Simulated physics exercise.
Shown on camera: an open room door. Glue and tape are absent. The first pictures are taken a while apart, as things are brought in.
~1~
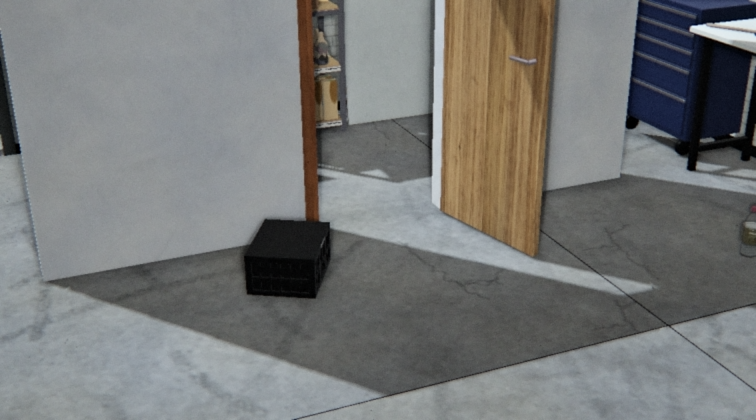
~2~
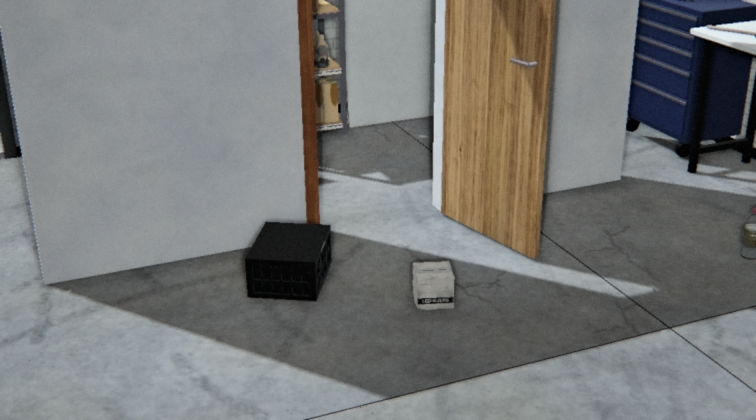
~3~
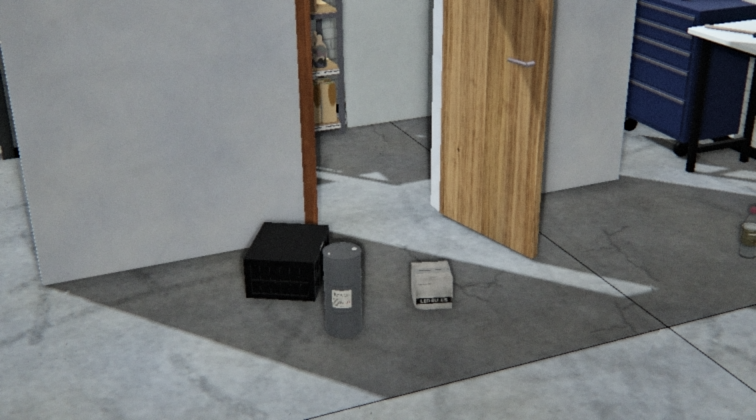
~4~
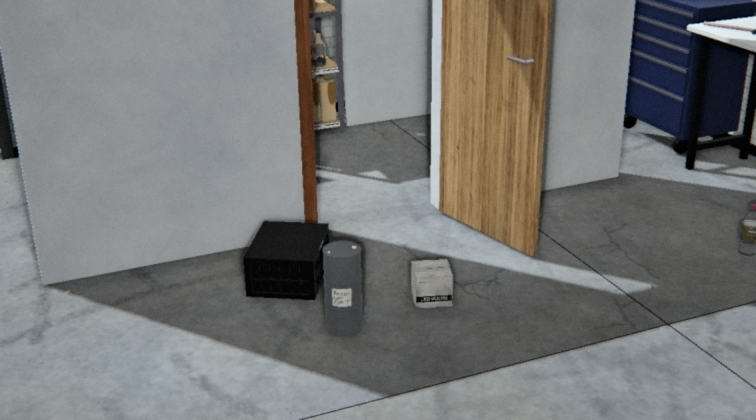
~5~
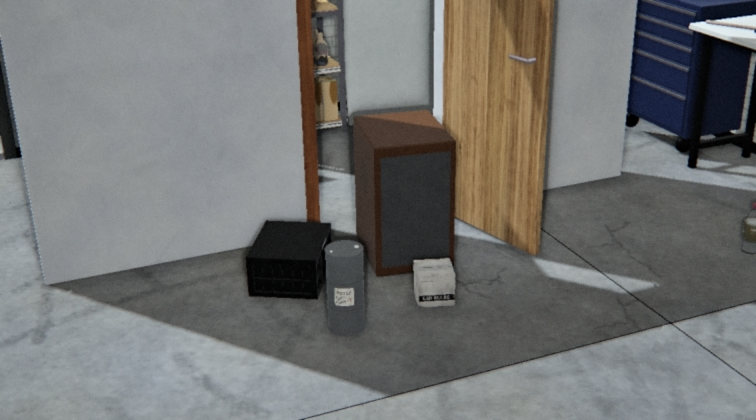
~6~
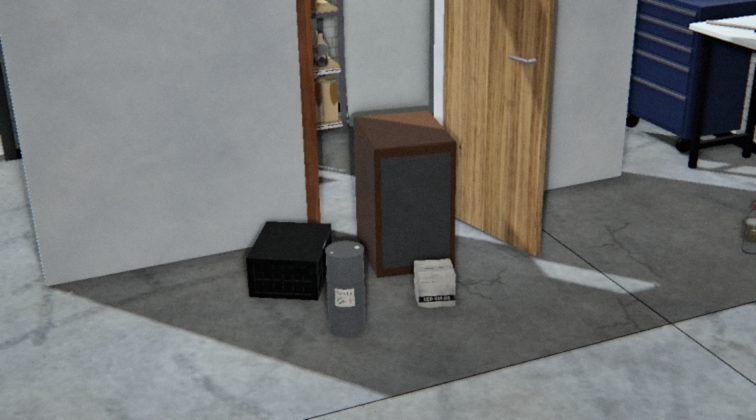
We see a wide-open wooden door that stays still, with a black crate on the floor nearby; a white parcel appears to its right, then a grey canister between them, and finally a large brown appliance behind them.
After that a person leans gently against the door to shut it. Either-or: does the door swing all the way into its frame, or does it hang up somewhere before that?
The door is kept from its frame.
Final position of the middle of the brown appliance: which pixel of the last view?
Near (398, 192).
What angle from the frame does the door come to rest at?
Angle: About 65°.
Then, 0.40 s later than the last frame, door at 97°.
Then, 0.60 s later than the last frame, door at 86°.
Then, 0.80 s later than the last frame, door at 73°.
Then, 1.00 s later than the last frame, door at 67°; brown appliance moved a little near (398, 192).
When it is over, door at 66°; all 4 as before. End places, in pixels of the last picture, brown appliance near (398, 192).
